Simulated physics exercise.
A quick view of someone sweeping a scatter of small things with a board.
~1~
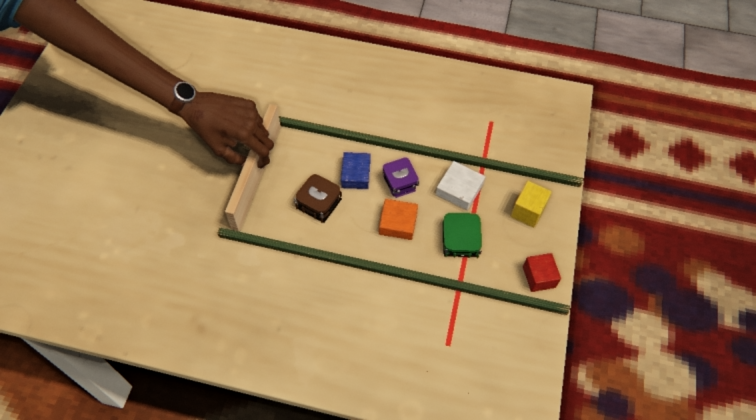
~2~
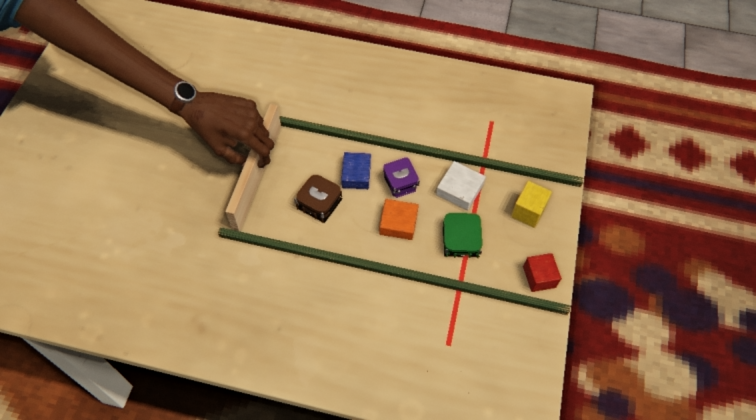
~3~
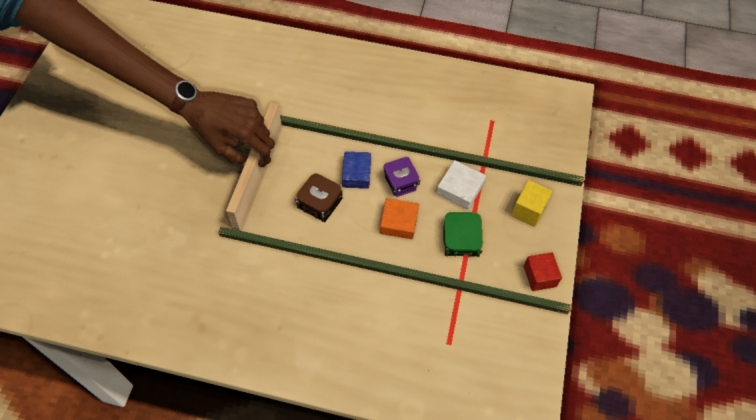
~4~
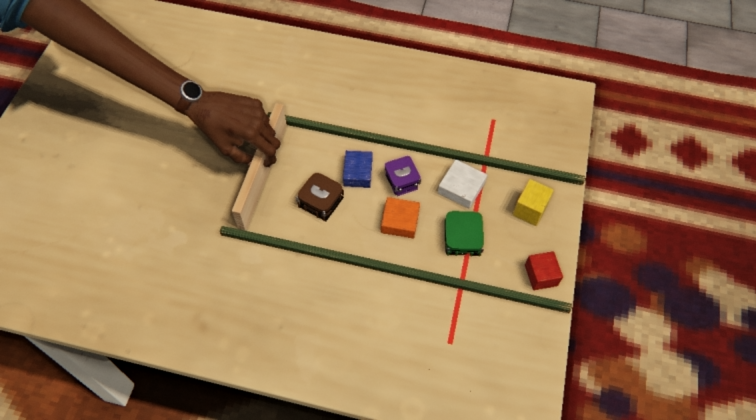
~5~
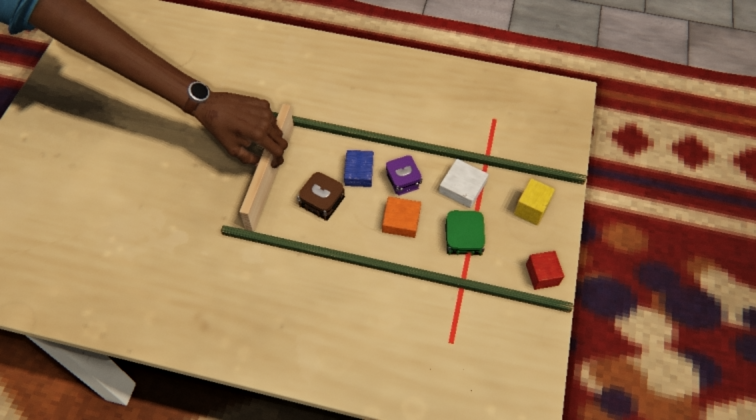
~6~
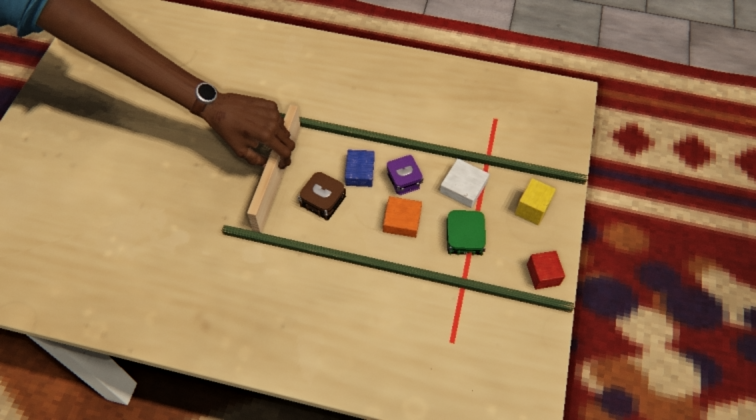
A dark-skinned hand wearing a watch grips a pale wooden board on a light wood tabletop, seen from above at a slant, with a patterned red rug and grey tiles beyond. Between two green rails sit brown, blue, purple, orange, white, green, yellow and red blocks and cases, near a red line. The board stays still, then slides slightly right toward the unmoving pieces.
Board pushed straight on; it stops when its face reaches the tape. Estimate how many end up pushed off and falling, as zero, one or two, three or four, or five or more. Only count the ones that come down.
One or two end up falling off.
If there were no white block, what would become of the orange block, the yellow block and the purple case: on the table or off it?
Well, the orange block is still there, the yellow block is still there, and the purple case is still there.
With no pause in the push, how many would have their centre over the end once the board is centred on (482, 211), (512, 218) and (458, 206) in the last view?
In order of the places given, that's 2, 4 and 0.
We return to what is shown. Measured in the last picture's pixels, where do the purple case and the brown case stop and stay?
Final positions: Near (522, 205); near (492, 229).
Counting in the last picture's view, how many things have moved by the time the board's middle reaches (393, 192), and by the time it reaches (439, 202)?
Counts: 6 / 8.
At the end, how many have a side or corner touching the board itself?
All in all, 2.
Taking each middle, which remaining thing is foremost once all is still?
The green case finishes closest.
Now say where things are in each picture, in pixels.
The first frame shows red block (542, 273); yellow block (531, 204); green case (462, 235); board (255, 167); tape (472, 223).
The second frame shows yellow block (531, 204); orange block (399, 219).
The third frame shows green case (463, 235); purple case (401, 178).
The fourth frame shows red block (544, 271); blue block (358, 169).
The fifth frame shows yellow block (534, 202); white block (464, 183).
The sixth frame shows red block (546, 270); yellow block (535, 202); green case (466, 233); board (275, 167); tape (476, 220).
Soon after, none off yet; red block at rest near (546, 270); yellow block at rest near (535, 202); green case at rest near (466, 233).
Then, none off yet; red block at rest near (546, 270); yellow block at rest near (535, 202); green case moved a little near (477, 237).
Further on, none off yet; red block moved a little near (561, 276); yellow block moved about its own width near (559, 206); green case moved about its own width near (531, 248).
At rest, the number that fall off is one or two; fallen, yellow block and red block.
